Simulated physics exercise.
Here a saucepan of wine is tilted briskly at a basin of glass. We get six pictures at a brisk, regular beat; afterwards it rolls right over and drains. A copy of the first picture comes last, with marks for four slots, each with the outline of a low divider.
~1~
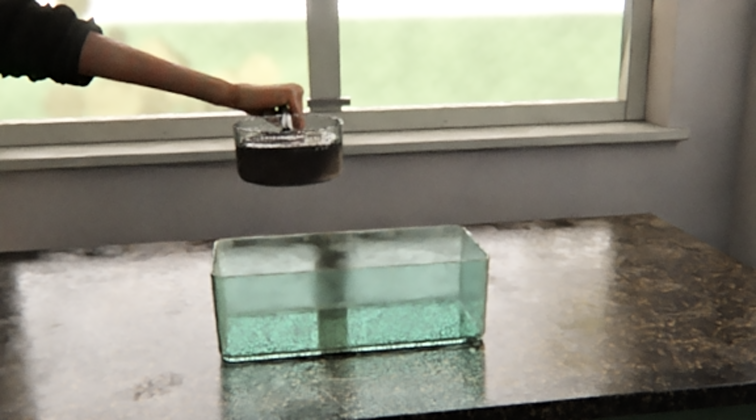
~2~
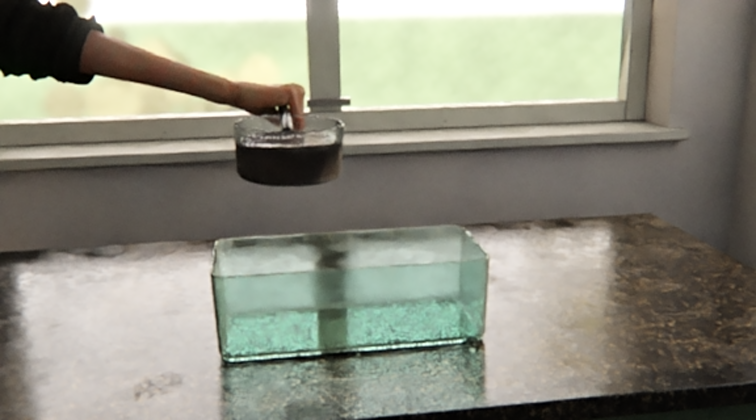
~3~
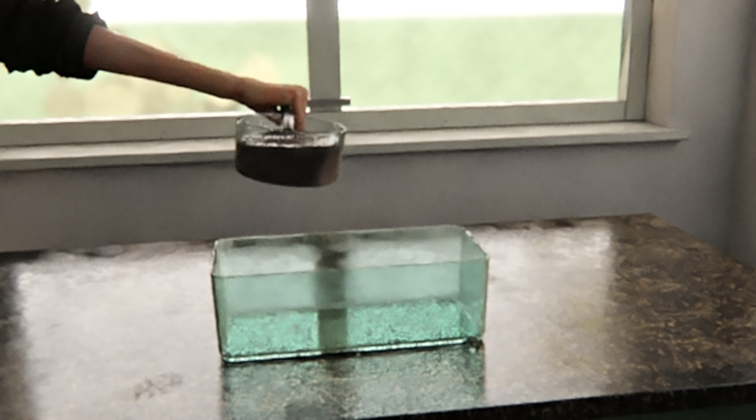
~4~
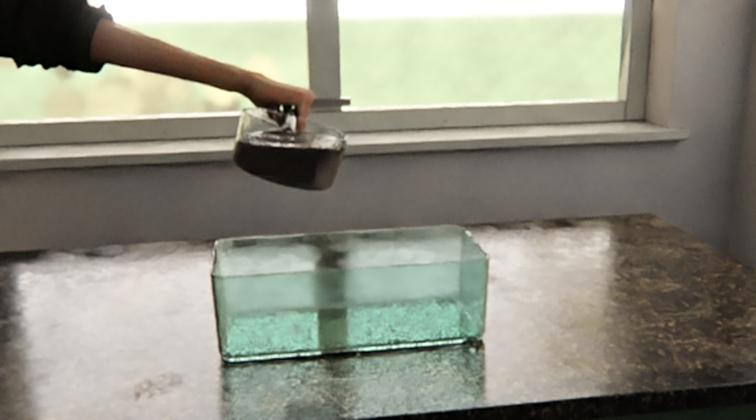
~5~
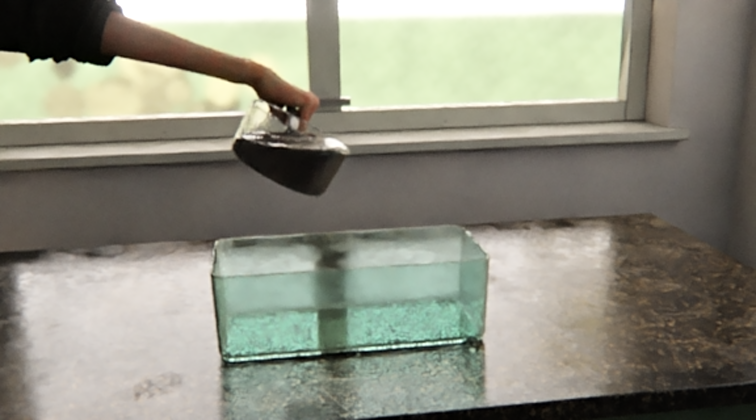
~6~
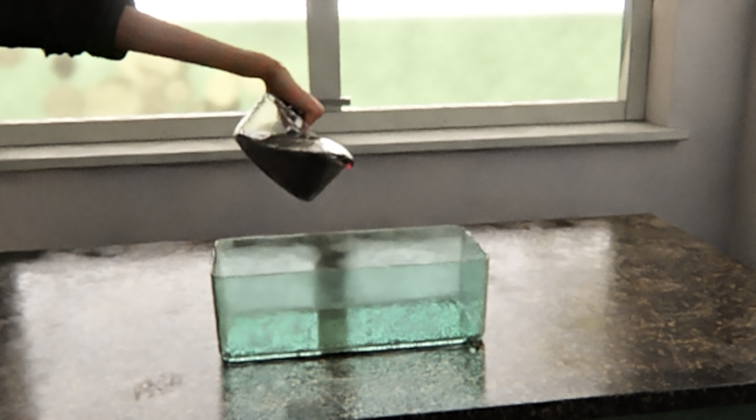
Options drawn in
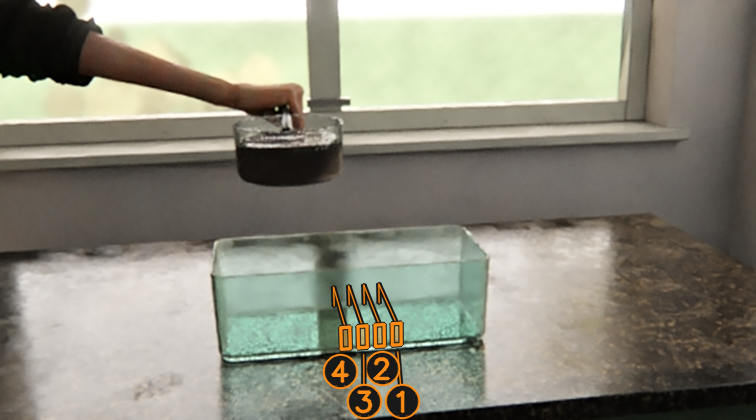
On a dark, glossy, mottled tabletop before a wide, bright window with a blurred green view, the scene is seen from the front and slightly above by a still camera. A dark-sleeved arm reaches in from the left, holding a clear pan of dark liquid above a rectangular, green-tinted glass basin. The hand tilts the pan rightward, slowly then steeply, until reddish liquid just shows at its lip.
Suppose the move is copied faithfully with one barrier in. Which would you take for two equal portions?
The best position is 2.
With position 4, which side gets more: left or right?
More ends on the right.
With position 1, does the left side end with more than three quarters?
No.
On the marked copy, 1 at (397, 351); 2 at (380, 352); 3 at (363, 354); 4 at (346, 355).
With 1, about 65 % ends left of the wall and 30 % right of it; 5 % is lost outside.
With 2, about 48 % ends left of the wall and 49 % right of it; 3 % is lost outside.
With 3, about 36 % ends left of the wall and 61 % right of it; 3 % is lost outside.
With 4, about 20 % ends left of the wall and 76 % right of it; 3 % is lost outside.
